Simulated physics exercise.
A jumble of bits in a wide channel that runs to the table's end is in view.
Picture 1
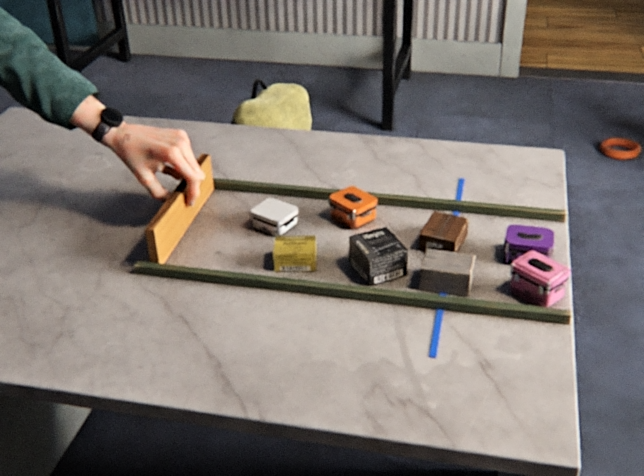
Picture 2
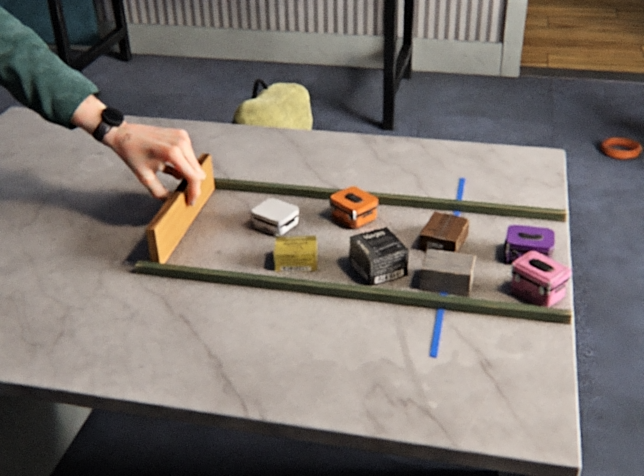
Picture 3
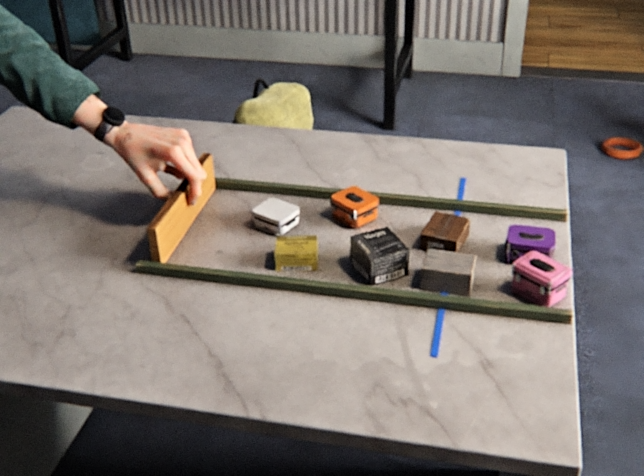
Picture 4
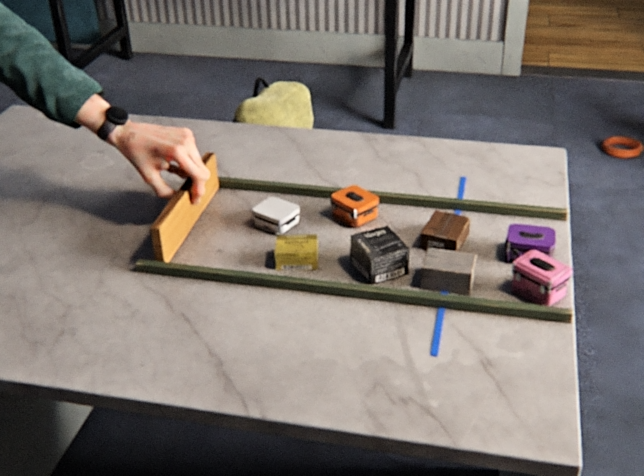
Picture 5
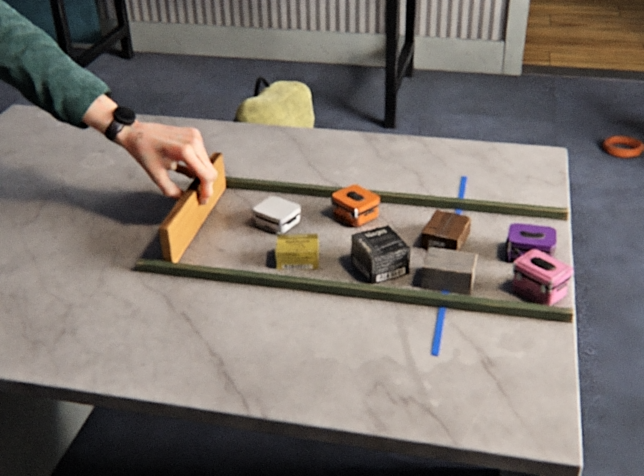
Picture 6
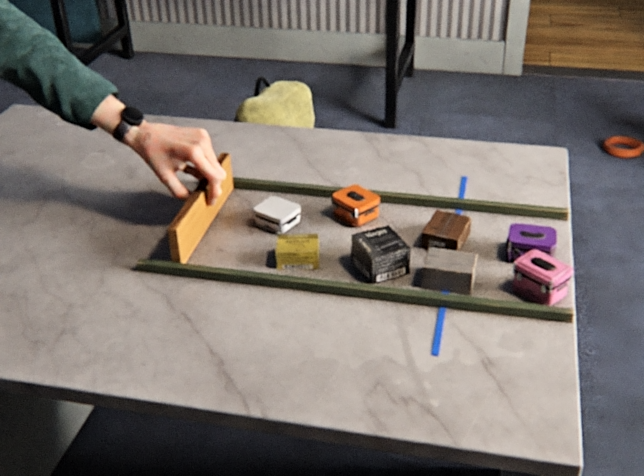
A hand holding an orange board upright, then sliding it slightly right between green rails towards small boxes that stay still.
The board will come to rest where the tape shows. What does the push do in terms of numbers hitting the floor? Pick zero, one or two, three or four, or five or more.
It sends one or two to the floor.
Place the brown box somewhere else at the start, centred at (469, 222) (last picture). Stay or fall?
The answer: It keeps its place.
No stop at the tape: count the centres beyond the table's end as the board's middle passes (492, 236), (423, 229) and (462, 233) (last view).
The counts are 3, 1 and 2, in that order.
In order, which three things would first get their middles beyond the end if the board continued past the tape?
You'd get the pink case first, then the grey block, and the purple case after that.
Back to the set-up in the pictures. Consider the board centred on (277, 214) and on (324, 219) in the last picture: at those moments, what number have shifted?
Moved so far: 1, later 4.
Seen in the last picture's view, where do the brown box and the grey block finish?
You'll see the brown box at (513, 239), with the grey block at (565, 285).
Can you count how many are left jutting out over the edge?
I count 2 overhanging.
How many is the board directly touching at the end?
It touches 3.
Soon after, none off yet; pink case at rest near (542, 278); purple case at rest near (531, 245); grey block at rest near (450, 270).
Then, none off yet; pink case at rest near (542, 278); purple case at rest near (531, 245); grey block moved a little near (480, 274).
At rest, the number that fall off is one or two; fallen, pink case.
